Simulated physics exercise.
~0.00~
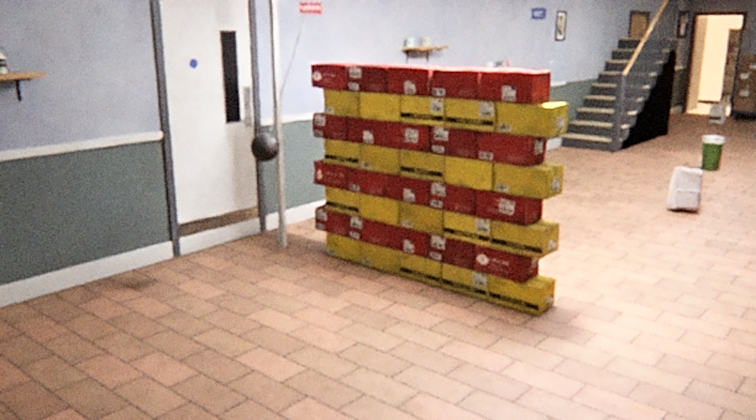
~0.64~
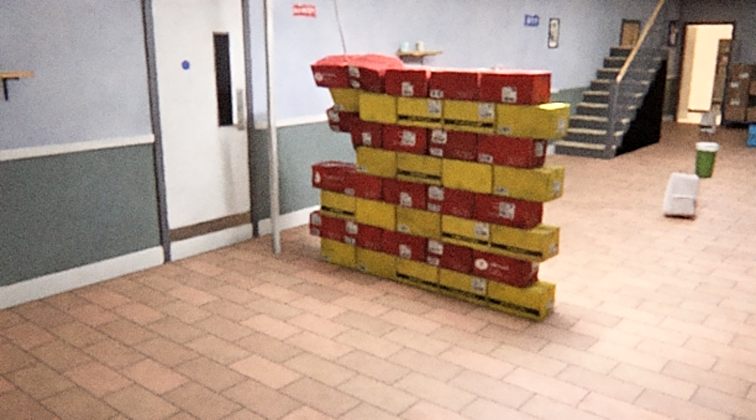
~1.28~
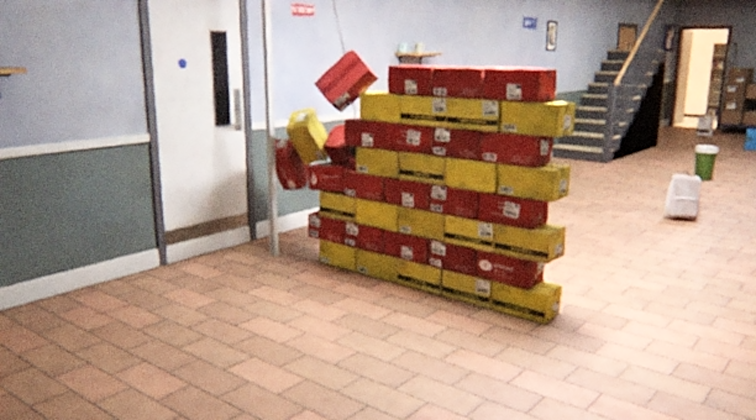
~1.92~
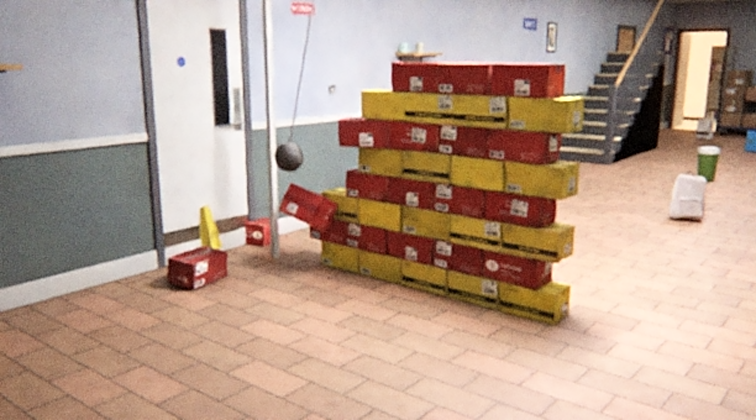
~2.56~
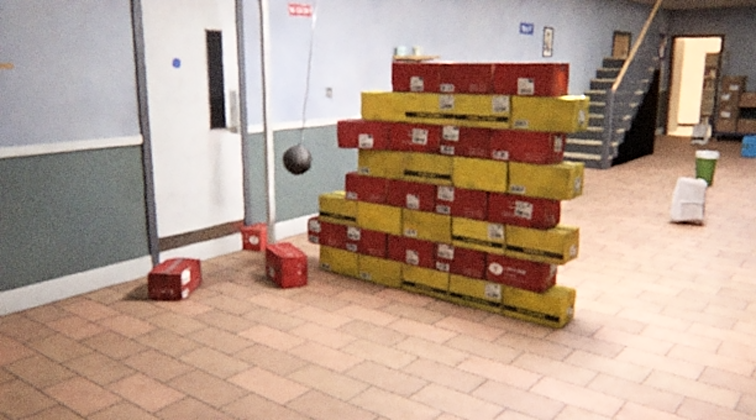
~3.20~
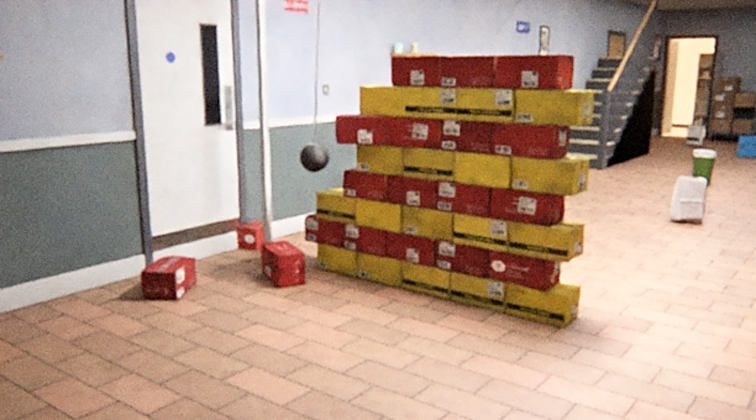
A wall of red and yellow parcels stands after a swinging ball topples its left edge.
